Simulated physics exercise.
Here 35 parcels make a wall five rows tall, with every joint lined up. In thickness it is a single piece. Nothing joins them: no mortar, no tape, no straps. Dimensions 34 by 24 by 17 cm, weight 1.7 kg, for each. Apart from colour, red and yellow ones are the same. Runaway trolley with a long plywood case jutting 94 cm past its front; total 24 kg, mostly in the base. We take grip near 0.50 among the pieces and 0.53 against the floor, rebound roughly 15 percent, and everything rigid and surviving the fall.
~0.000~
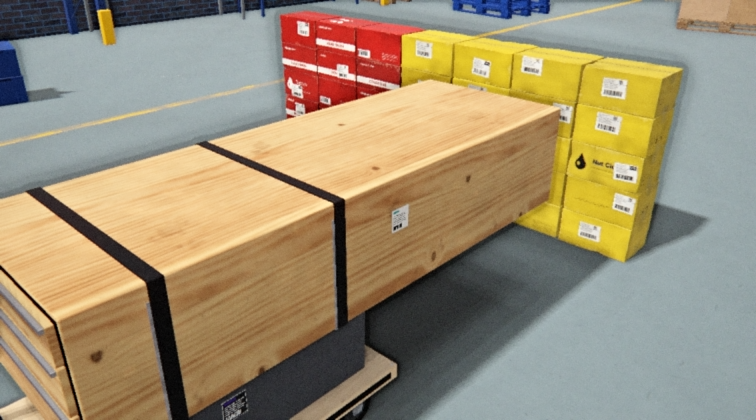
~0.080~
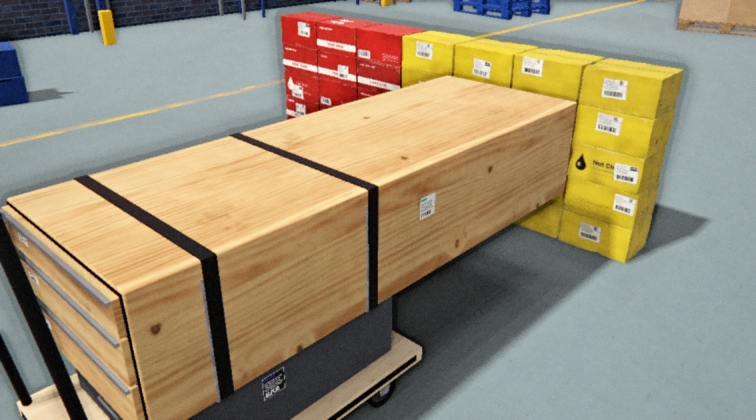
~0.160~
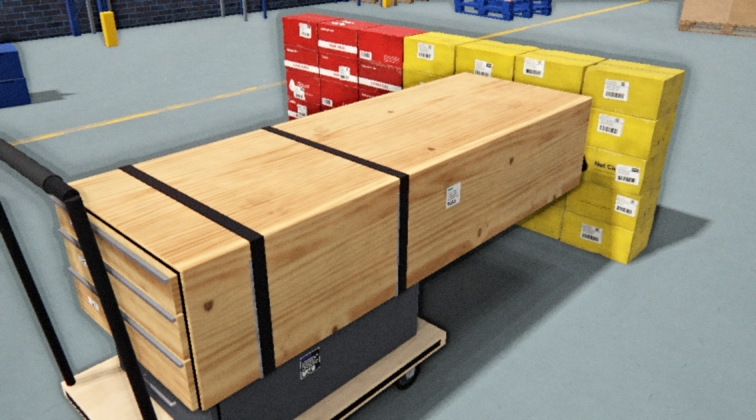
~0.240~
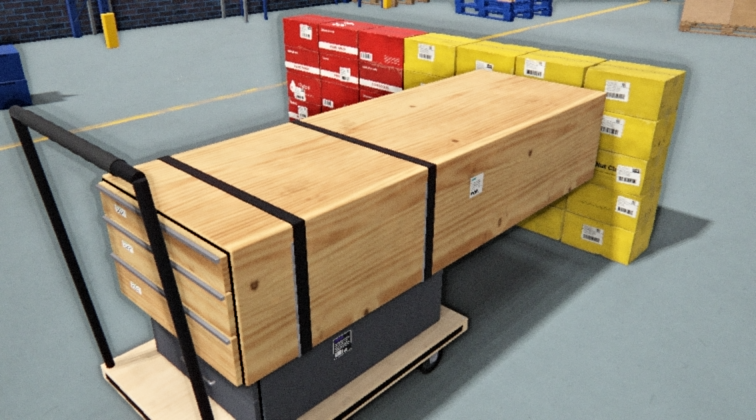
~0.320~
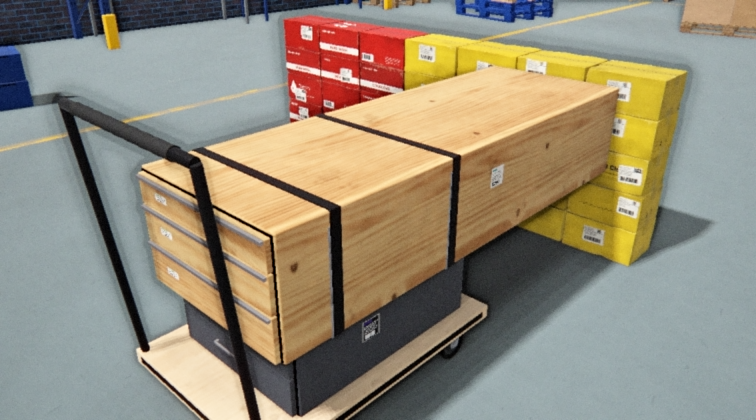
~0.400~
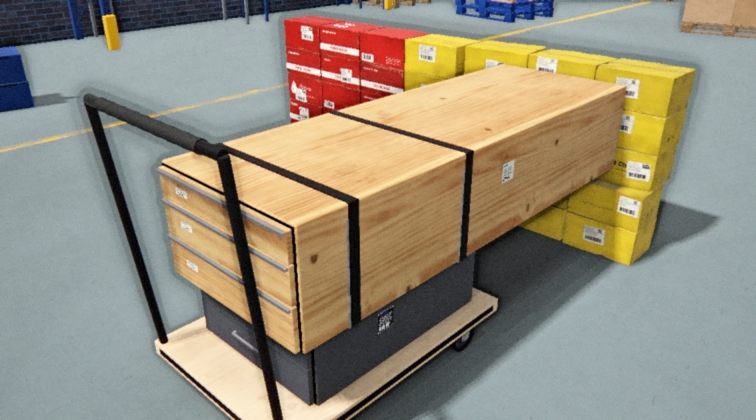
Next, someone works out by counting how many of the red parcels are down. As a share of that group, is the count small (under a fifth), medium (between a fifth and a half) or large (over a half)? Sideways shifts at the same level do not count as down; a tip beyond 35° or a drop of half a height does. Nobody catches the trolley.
It is small.
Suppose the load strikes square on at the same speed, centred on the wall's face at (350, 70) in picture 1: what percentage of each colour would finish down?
That would leave yellow at 0 % and red at 70 %.
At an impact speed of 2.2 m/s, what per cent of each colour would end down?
Then yellow 50, red 0 per cent.
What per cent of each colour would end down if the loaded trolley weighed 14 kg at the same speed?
Result: Yellow 80, red 0 %.
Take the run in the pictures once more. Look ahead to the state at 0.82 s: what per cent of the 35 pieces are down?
At that instant, 30 percent.
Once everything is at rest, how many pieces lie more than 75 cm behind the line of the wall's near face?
6 or thereabouts.
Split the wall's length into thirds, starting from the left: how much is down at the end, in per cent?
0 / 20 / 100 %, left to right.
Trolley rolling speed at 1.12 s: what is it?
Something like 0.3 m/s, I'd say.
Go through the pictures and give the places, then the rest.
In the first frame (we follow the side turned to the camera), load (550, 141) 47 cm short of the wall; top red parcel (335, 39); top yellow parcel (618, 92); no piece has moved.
Load (566, 134) 35 cm short of the wall; top red parcel (335, 39), in the second frame.
Load (582, 128) 23 cm short of the wall; top red parcel (337, 41), in the third frame.
Load (596, 122) 11 cm short of the wall; top red parcel (337, 42), in the fourth frame.
Load (610, 117) just touching; top red parcel (338, 43), in the fifth frame.
Load (617, 114) 7 cm into the wall's line; top red parcel (338, 43); top yellow parcel (630, 92) displaced 8 cm; 9 stirred so far, in the sixth frame.
Around 0.56 s, load 16 cm past the wall's line, still rolling; none of the 15 red parcels down (0 of 35 in all colours); top red parcel unmoved; top yellow parcel tipped 12°.
Around 0.82 s, load 27 cm past the wall's line, still rolling; none of the 15 red parcels down (11 of 35 in all colours); top red parcel unmoved; top yellow parcel tipped 44°, 14 cm lower.
Around 1.12 s, load 37 cm past the wall's line, still rolling; none of the 15 red parcels down (13 of 35 in all colours); top red parcel unmoved; top yellow parcel on its side.
Finally (2.0 s), load 57 cm past the wall's line, still rolling; none of the 15 red parcels down (13 of 35 in all colours); top red parcel unmoved; top yellow parcel on its side. That is 0 per cent. Seen by the last camera, middles, top red parcel near (353, 40), top yellow parcel near (680, 172).
